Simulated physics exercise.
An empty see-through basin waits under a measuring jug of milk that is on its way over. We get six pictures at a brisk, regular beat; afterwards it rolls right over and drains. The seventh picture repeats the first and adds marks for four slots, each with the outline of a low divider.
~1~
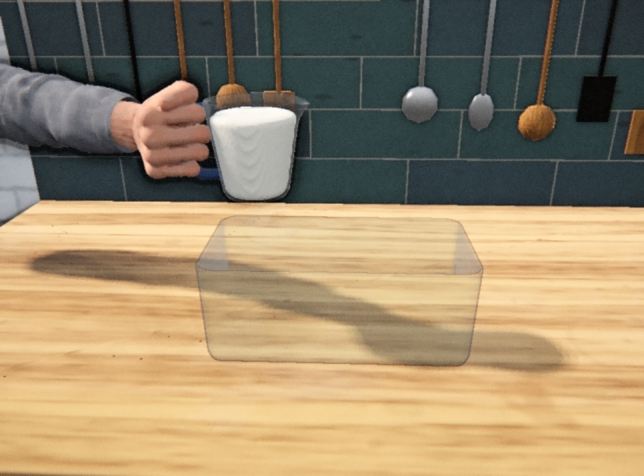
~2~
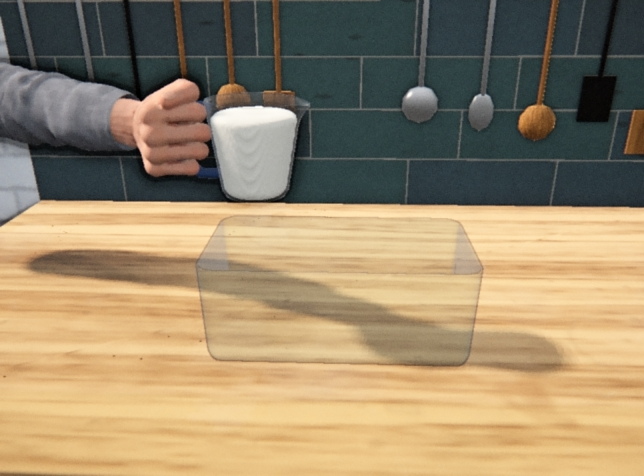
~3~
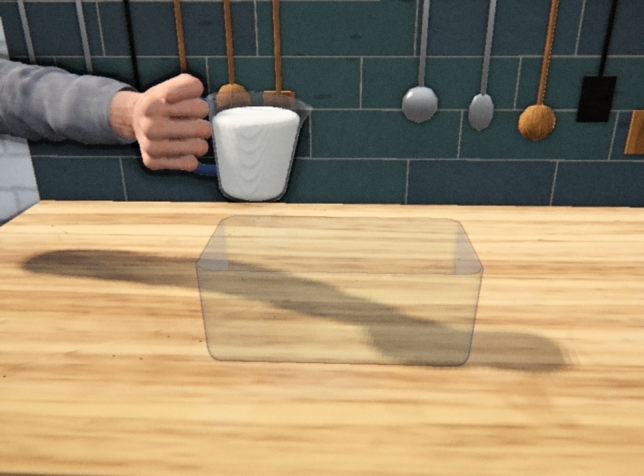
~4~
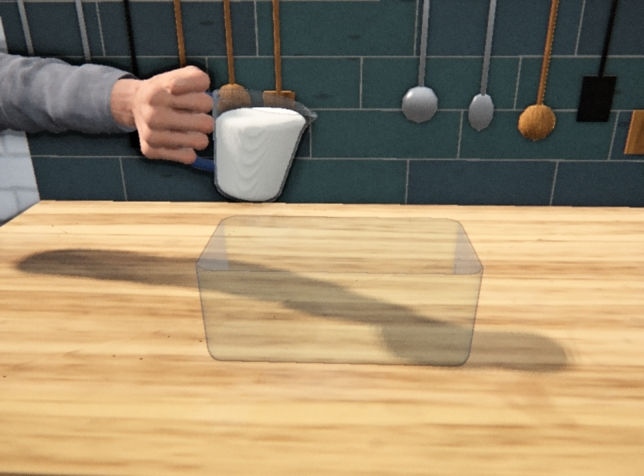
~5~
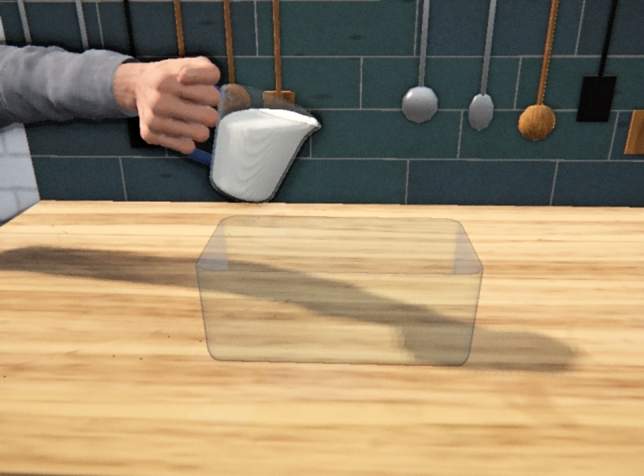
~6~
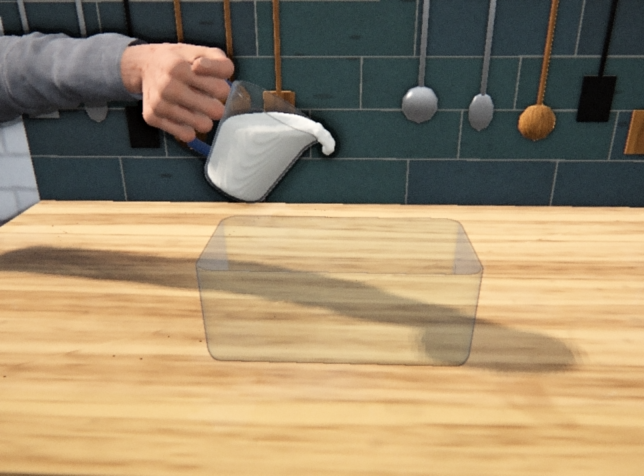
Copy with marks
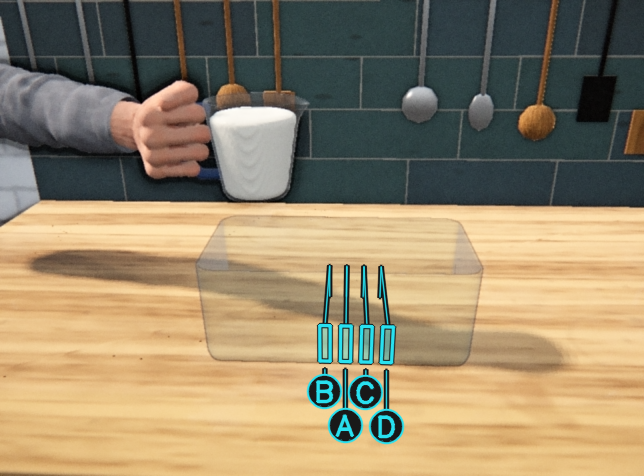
A hand in a gray sleeve, reaching in from the left, grips a clear measuring jug of white milk above an empty see-through basin on a pale wooden counter. Seen from the front by a still camera, utensils hang against dark teal tiles behind. The jug stays almost upright at first, then the hand tilts it rightward until milk curls over its lip.
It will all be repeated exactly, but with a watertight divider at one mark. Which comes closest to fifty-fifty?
I would pick place C.
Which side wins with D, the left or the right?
The left side.
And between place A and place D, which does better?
A.
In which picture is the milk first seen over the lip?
Picture 6.
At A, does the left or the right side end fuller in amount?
The right side.
On the marked copy, A at (345, 369); B at (324, 369); C at (365, 370); D at (386, 370).
With A, about 21 % ends left of the wall and 79 % right of it.
With B, about 7 % ends left of the wall and 93 % right of it.
With C, about 50 % ends left of the wall and 49 % right of it.
With D, about 90 % ends left of the wall and 10 % right of it.
